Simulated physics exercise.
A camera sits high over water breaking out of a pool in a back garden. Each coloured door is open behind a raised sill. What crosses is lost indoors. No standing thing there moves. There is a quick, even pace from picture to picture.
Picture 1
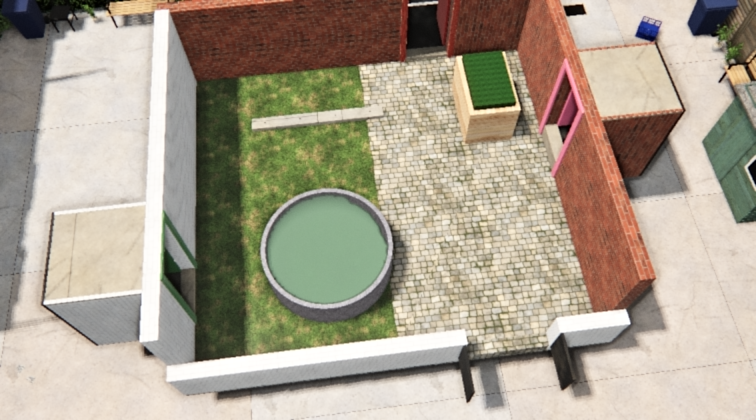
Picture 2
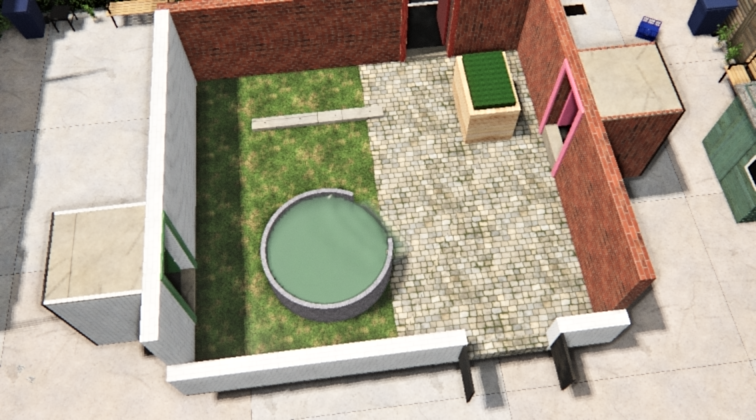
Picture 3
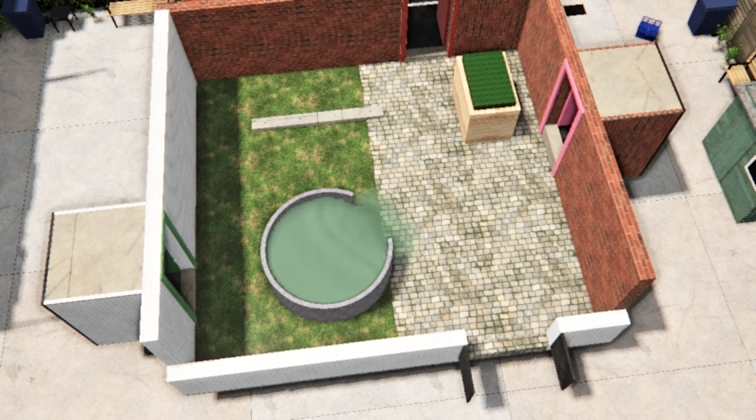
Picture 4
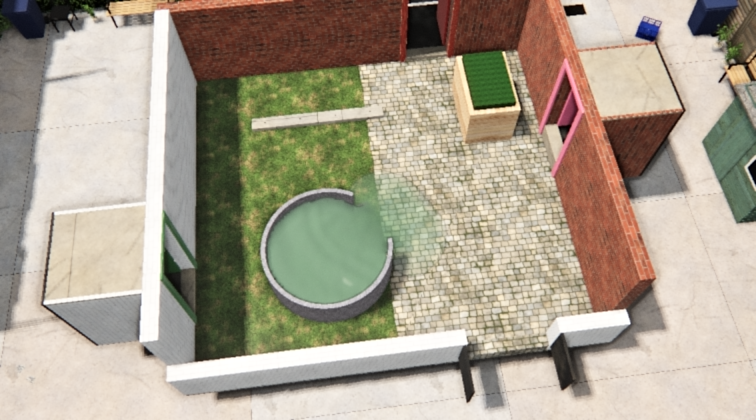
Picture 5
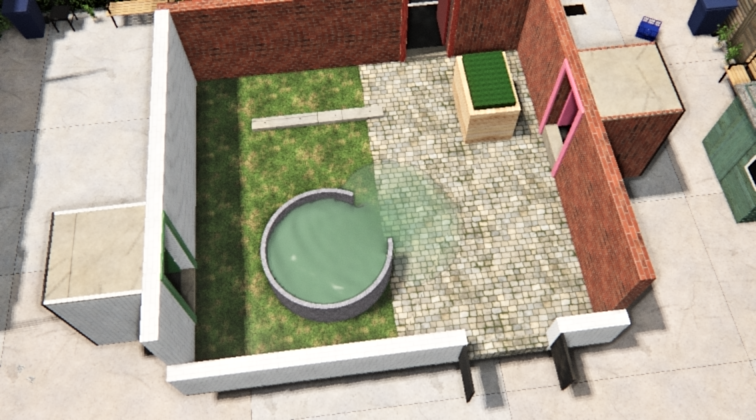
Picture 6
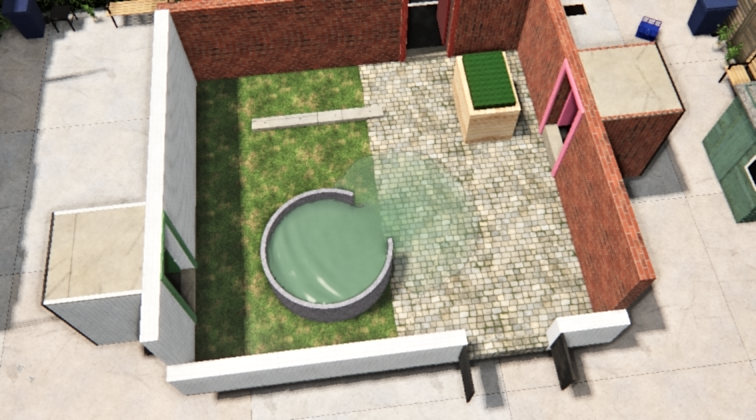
Green water in a round tank on the grass broke out through a gap in its upper right rim, then spread in a widening, thin sheet across the stone paving to the right.
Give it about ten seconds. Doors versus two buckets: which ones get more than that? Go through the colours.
In the end the green door counts as not over. The red door counts as over. The pink door counts as not over.
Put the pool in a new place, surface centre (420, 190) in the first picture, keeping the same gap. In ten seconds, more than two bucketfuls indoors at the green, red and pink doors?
My reading: Green door falls short, red door exceeds the threshold, pink door exceeds the threshold.
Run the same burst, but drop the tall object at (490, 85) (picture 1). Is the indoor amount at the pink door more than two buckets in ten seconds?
My answer: The pink one remains beneath it.
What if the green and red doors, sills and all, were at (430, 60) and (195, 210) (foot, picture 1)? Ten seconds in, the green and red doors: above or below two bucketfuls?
Checking each in order, the green door spills past the mark, and the red door never reaches the limit.
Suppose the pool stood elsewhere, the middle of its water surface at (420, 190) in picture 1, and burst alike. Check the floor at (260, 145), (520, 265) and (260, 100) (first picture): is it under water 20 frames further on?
My reading is missed by the flood first, hit by the flood next and missed by the flood last.
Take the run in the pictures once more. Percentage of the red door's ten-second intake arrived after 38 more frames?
By then roughly 100 percent of the ten-second total is in.
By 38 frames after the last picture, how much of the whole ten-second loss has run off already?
My estimate is roughly 60 percent.
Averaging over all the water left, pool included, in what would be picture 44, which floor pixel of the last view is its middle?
Somewhere around (433, 188) in the last view.
A moment on, water covers 30 % of the floor; the green door not reached, the red door not reached, the pink door not reached.
Next, water covers 40 % of the floor; the green door not reached, the red door under two buckets in, the pink door under two buckets in.
Then, water covers 50 % of the floor; the green door not reached, the red door far over two buckets in, the pink door under two buckets in.
Later, water covers 65 % of the floor; the green door not reached, the red door far over two buckets in, the pink door under two buckets in.
In the end, water covers 80 % of the floor; the green door not reached, the red door far over two buckets in, the pink door under two buckets in.
